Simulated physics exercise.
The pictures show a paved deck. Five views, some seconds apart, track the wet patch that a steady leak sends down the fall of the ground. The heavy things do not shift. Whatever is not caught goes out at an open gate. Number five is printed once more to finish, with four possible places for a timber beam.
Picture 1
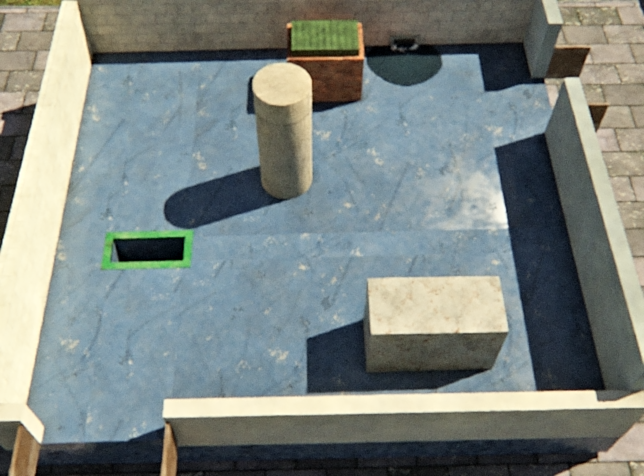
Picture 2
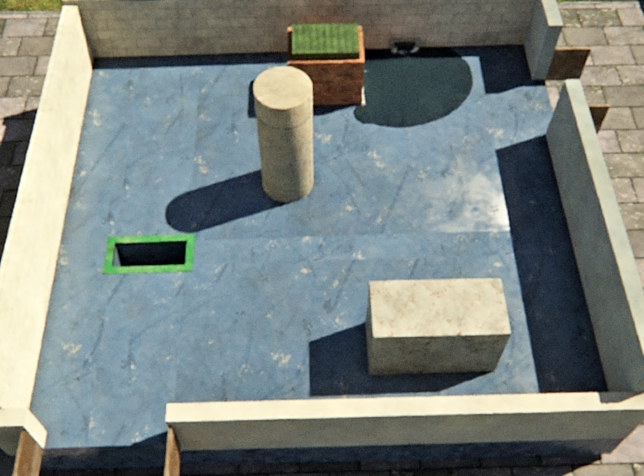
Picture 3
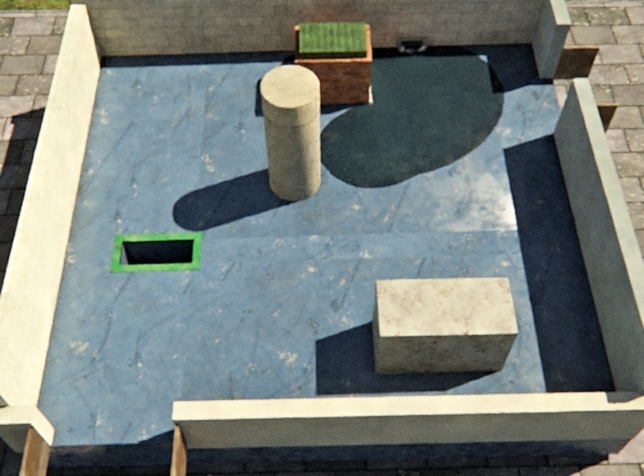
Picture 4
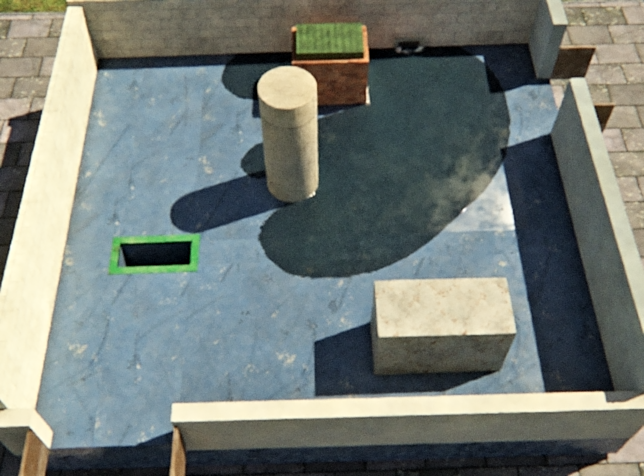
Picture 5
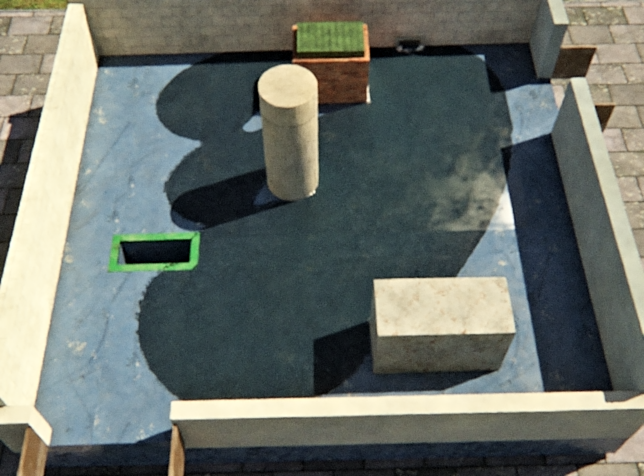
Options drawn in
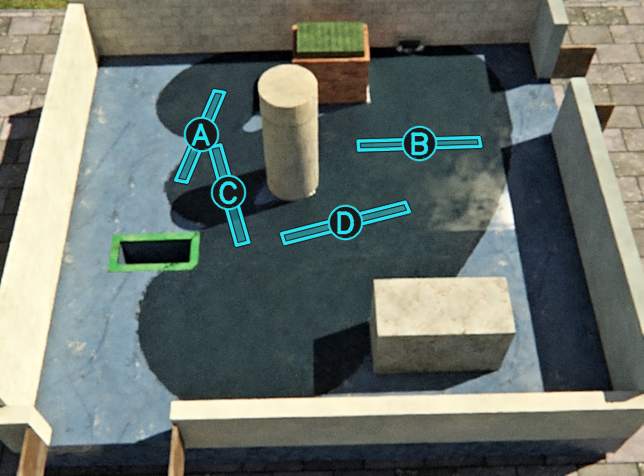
Dark water spreads from the back wall across the blue deck, around the pillar and block.
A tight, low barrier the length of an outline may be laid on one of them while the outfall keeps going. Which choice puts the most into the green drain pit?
Go for D.
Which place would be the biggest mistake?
Place C.
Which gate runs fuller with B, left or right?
The left one.
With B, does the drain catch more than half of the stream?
No.
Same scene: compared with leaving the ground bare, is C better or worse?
Worse.
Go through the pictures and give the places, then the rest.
Outfall at (404, 41); green drain pit at (148, 250); open gate at (109, 425); open gate at (538, 104); water covers 2 % of the ground and shows as far out as (405, 80); green drain pit still dry.
Water covers 6 % of the ground and shows as far out as (363, 116); green drain pit still dry.
Water covers 14 % of the ground and shows as far out as (335, 172); green drain pit still dry.
Water covers 26 % of the ground and shows as far out as (298, 266); green drain pit still dry.
Water covers 47 % of the ground and shows as far out as (163, 353); green drain pit still dry.
On the marked copy, A from (181, 181) to (219, 91); B from (358, 145) to (479, 141); C from (215, 146) to (242, 243); D from (283, 238) to (407, 206).
With A, about 15 % of the stream runs into the green drain pit, about 85 % out by the gates.
With B, about 22 % of the stream runs into the green drain pit, about 78 % out by the gates.
With C, next to none of the stream runs into the green drain pit, about 98 % out by the gates.
With D, about 33 % of the stream runs into the green drain pit, about 66 % out by the gates.
